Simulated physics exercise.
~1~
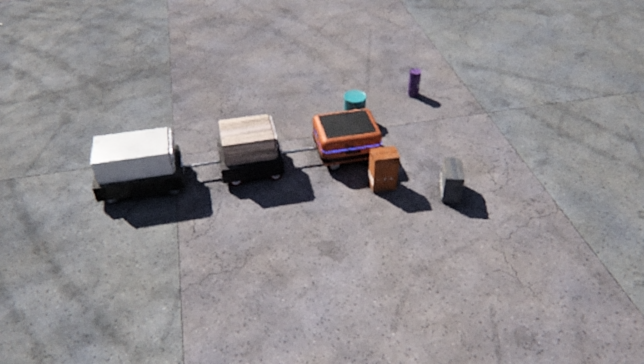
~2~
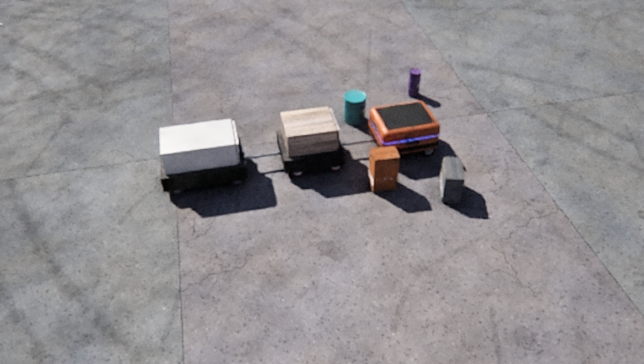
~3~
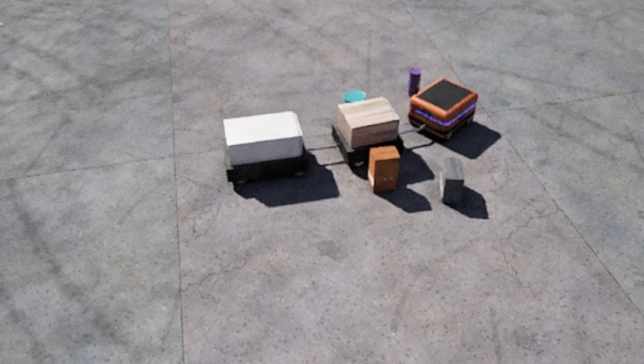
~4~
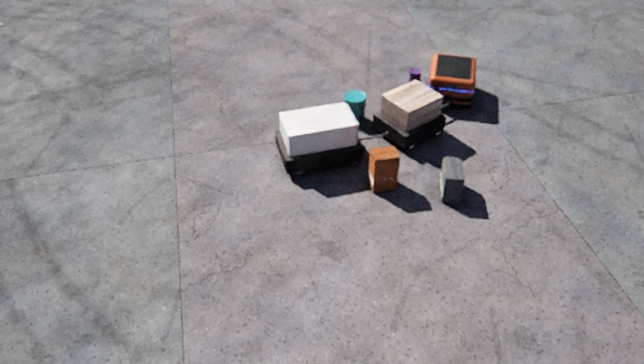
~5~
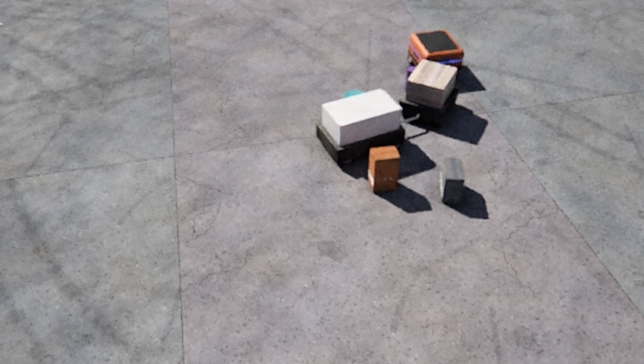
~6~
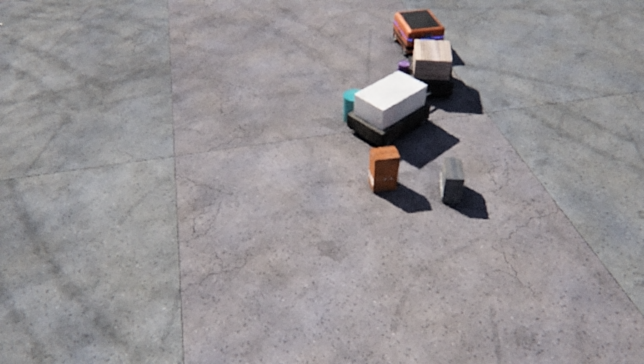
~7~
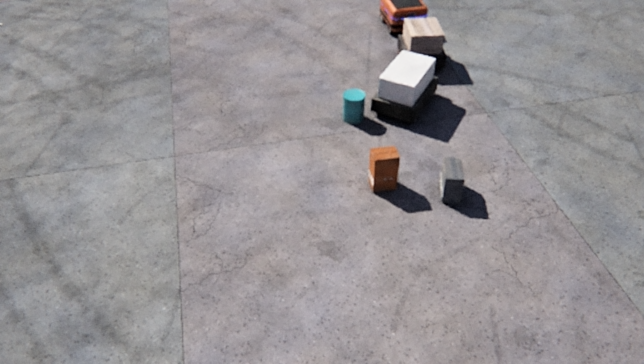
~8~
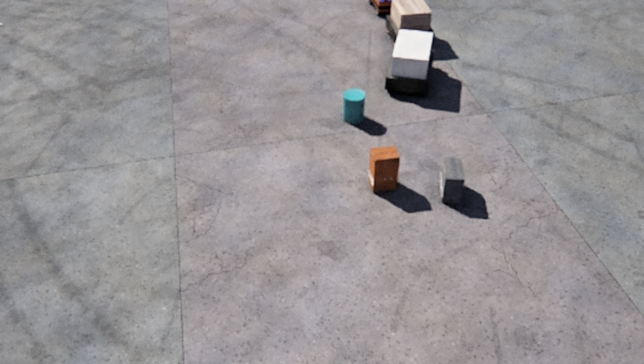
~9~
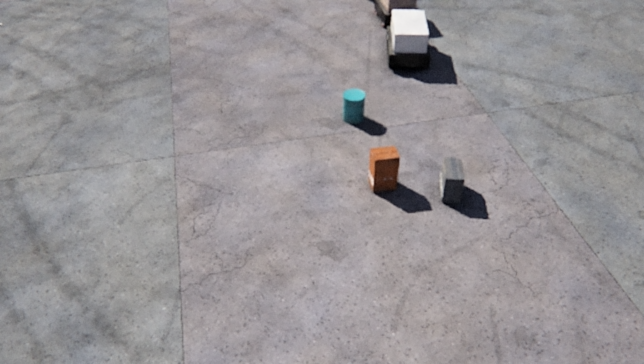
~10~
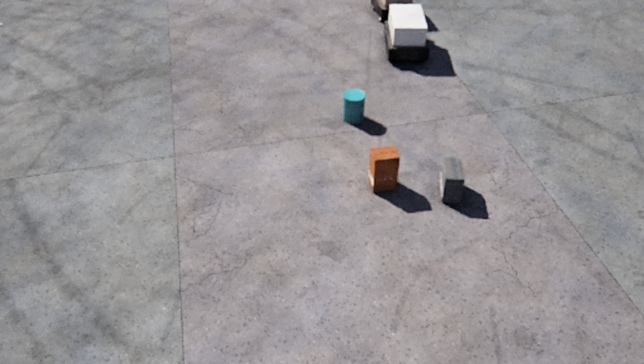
An orange tug pulls two carts right, then away past a purple canister, nearly leaving view.
